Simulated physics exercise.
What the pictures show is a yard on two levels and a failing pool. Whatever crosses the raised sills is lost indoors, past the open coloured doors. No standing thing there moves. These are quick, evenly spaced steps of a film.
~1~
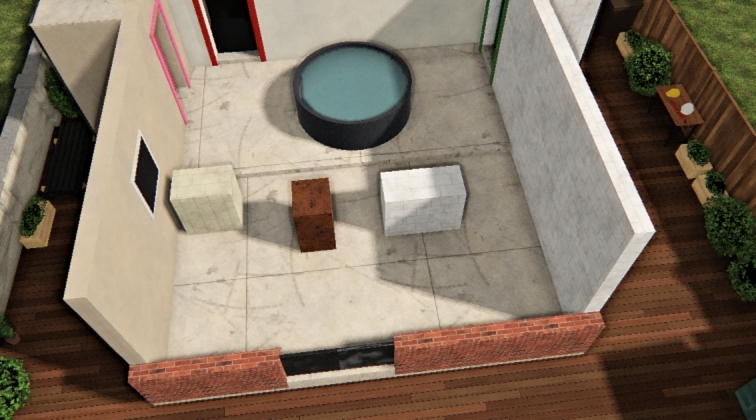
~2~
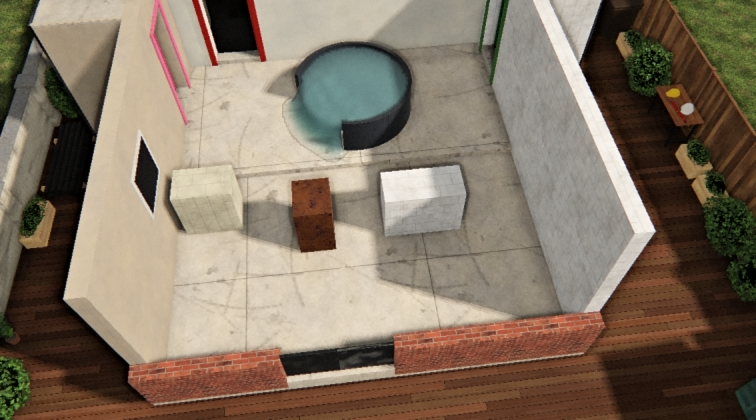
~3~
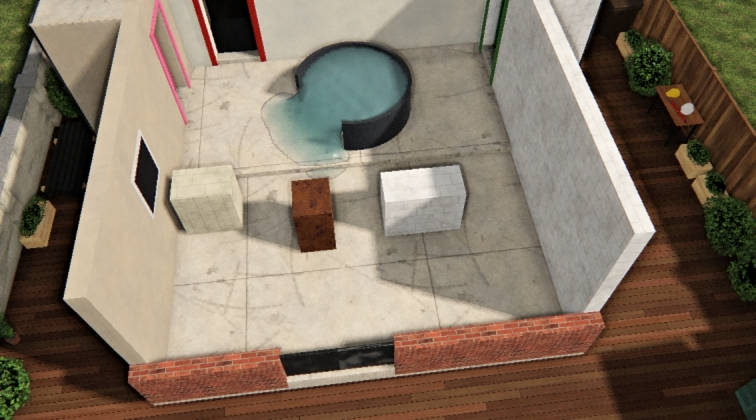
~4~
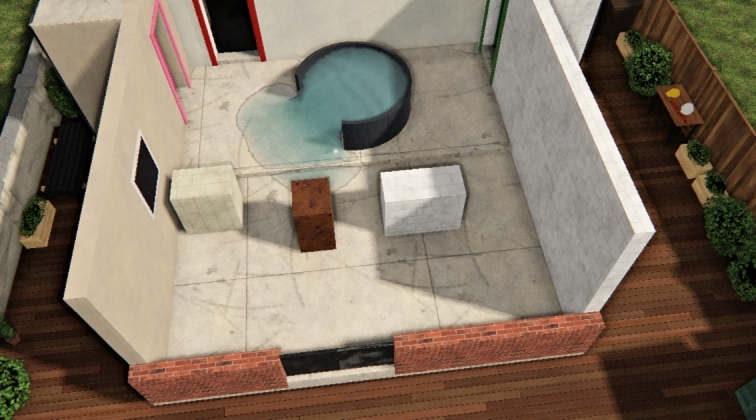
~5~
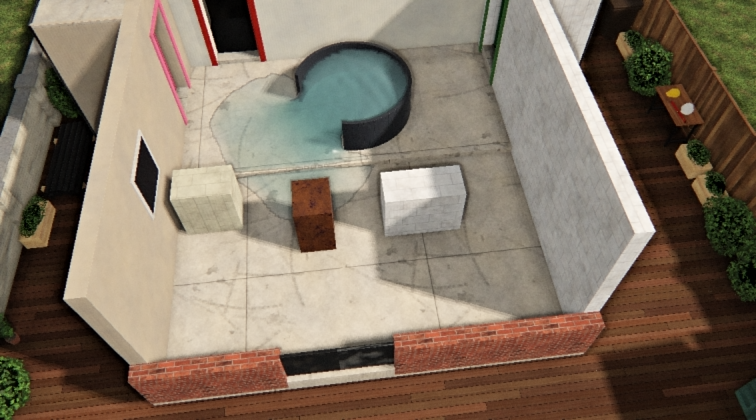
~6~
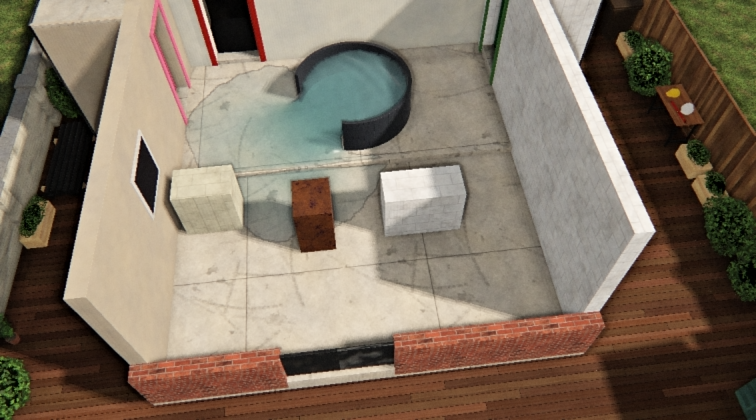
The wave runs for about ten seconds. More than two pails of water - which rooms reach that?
In order: The pink door passes two buckets. The red door does not pass two buckets. The green door does not pass two buckets.
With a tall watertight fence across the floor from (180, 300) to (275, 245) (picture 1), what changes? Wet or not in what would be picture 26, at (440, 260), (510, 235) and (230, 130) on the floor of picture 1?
Untouched, untouched, submerged.
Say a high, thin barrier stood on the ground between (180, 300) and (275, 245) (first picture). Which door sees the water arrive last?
It is the green-painted one.
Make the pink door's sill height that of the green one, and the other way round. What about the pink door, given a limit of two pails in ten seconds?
Pink door: Remains below the threshold.
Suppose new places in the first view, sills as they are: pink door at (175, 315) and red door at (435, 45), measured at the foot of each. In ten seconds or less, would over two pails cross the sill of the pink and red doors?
Looking at each, the pink one rises beyond that level; as for the red one, it doesn't reach that level.
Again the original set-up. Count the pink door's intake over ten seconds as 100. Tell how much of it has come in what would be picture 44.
Approximately 95 in a hundred, I reckon.
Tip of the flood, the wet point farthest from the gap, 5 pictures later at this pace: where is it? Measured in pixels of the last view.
I'd go with roughly (194, 321).
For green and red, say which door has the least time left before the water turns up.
Answer: The red one.
A moment on, water covers 30 % of the floor; the pink door under two buckets in, the red door wet at the sill, nothing in, the green door not reached.
Next, water covers 40 % of the floor; the pink door over two buckets in, the red door wet at the sill, nothing in, the green door not reached.
Then, water covers 50 % of the floor; the pink door far over two buckets in, the red door wet at the sill, nothing in, the green door not reached.
Later, water covers 85 % of the floor; the pink door far over two buckets in, the red door under two buckets in, the green door not reached.
In the end, water covers 95 % of the floor; the pink door far over two buckets in, the red door under two buckets in, the green door wet at the sill, nothing in.
